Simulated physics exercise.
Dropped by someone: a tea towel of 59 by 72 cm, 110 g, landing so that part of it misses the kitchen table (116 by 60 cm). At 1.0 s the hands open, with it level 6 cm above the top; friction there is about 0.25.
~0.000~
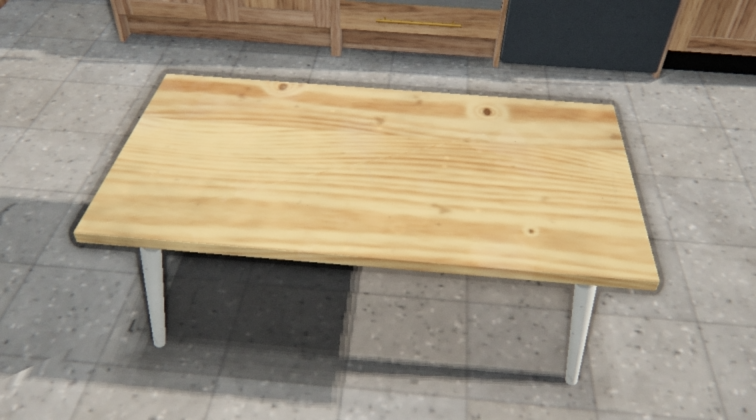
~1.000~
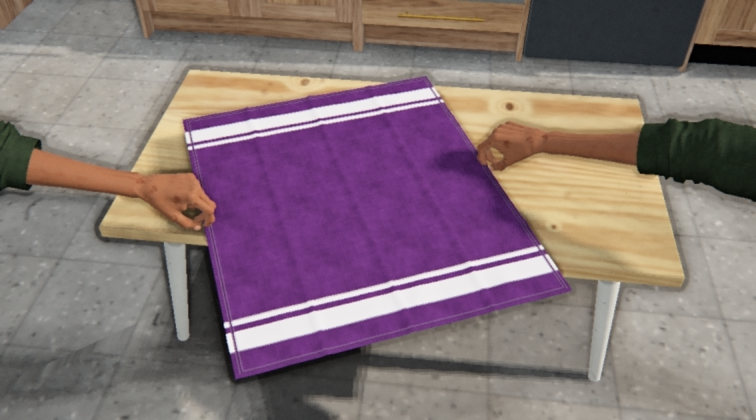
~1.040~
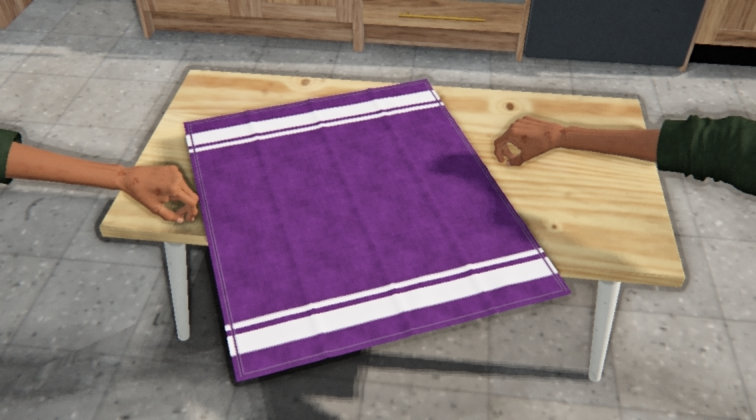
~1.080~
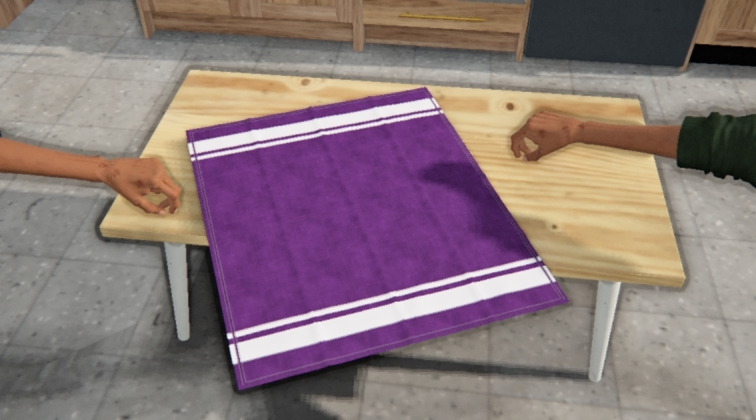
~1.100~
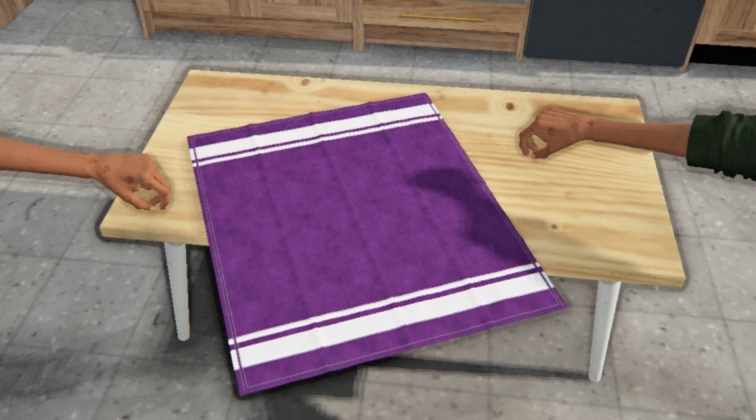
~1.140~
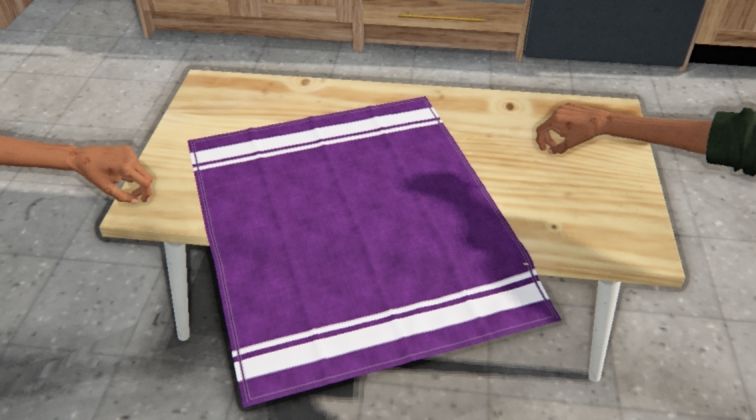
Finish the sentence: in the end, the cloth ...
The cloth ends up off.
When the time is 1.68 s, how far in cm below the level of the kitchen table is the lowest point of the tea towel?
Depth under surface at that time: Approx. 40 centimetres.
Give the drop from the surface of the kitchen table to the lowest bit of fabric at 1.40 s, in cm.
38 cm.
At 1.4 s, 55 % of the tea towel is still over the top.
At 1.7 s, 40 % of the tea towel is still over the top.
At 1.9 s, 20 % of the tea towel is still over the top.
At 2.2 s, 0 % of the tea towel is still over the top.
At 4.4 s, 0 % of the tea towel is still over the top.
